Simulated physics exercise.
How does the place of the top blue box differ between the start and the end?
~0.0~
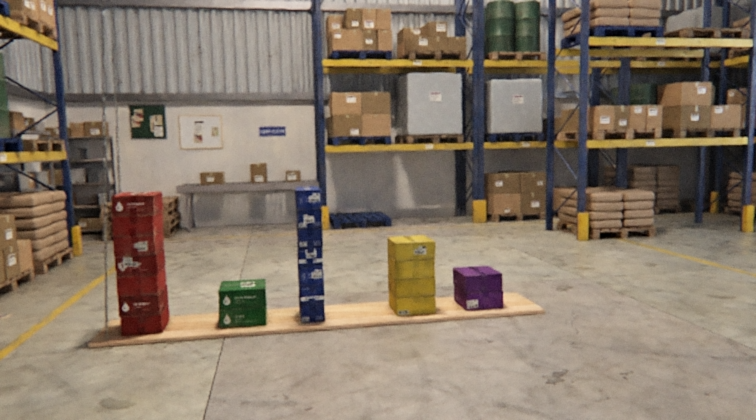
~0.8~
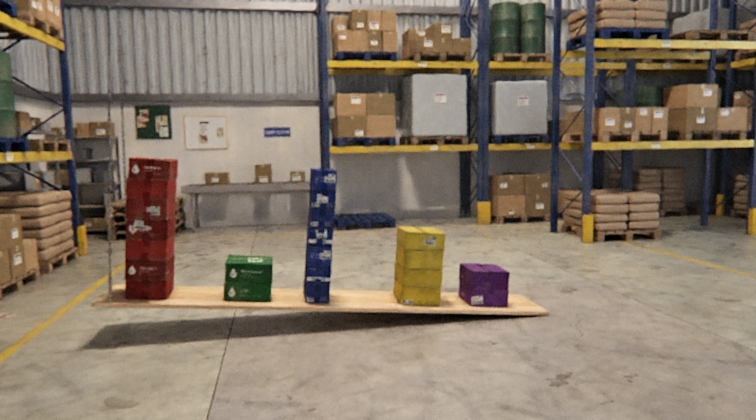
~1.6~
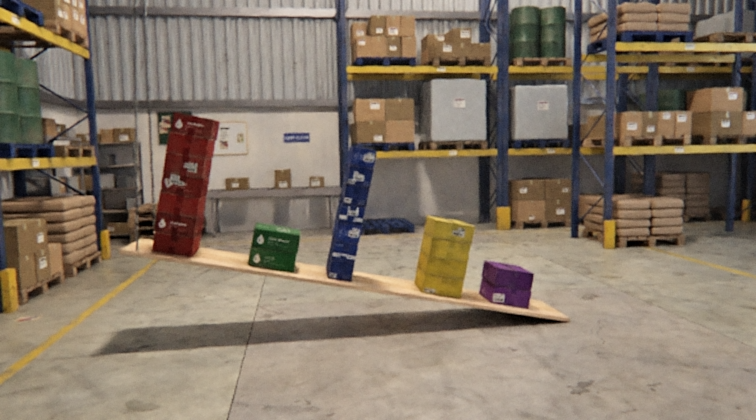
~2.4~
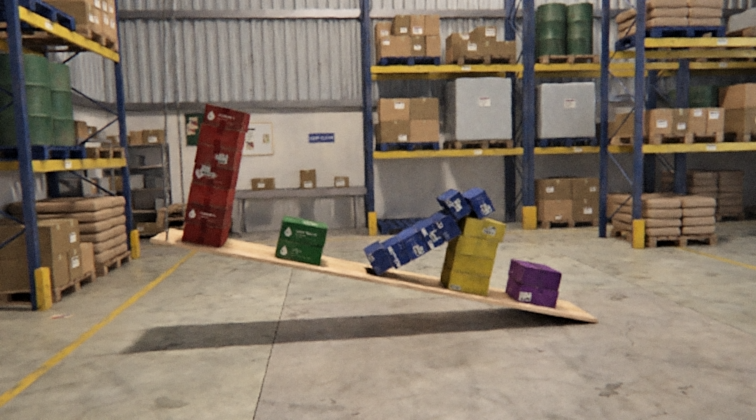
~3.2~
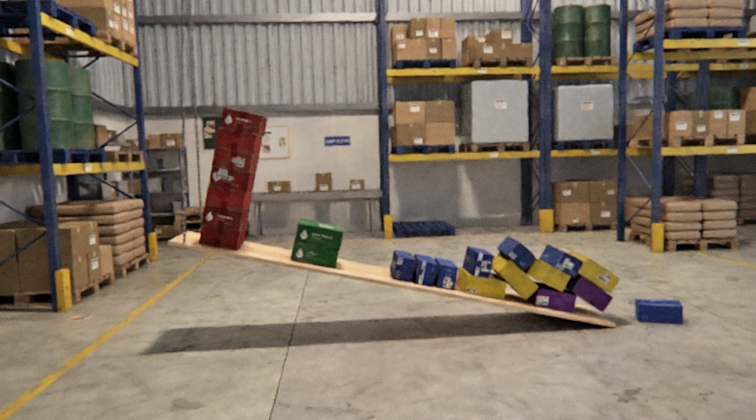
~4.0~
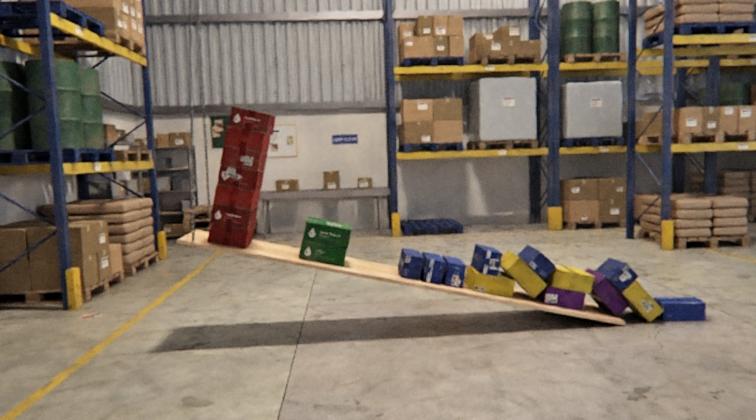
At the start it sits on top of the tall blue stack in the middle of the board. At the end it lies on the floor at the far right, by the low end of the board.
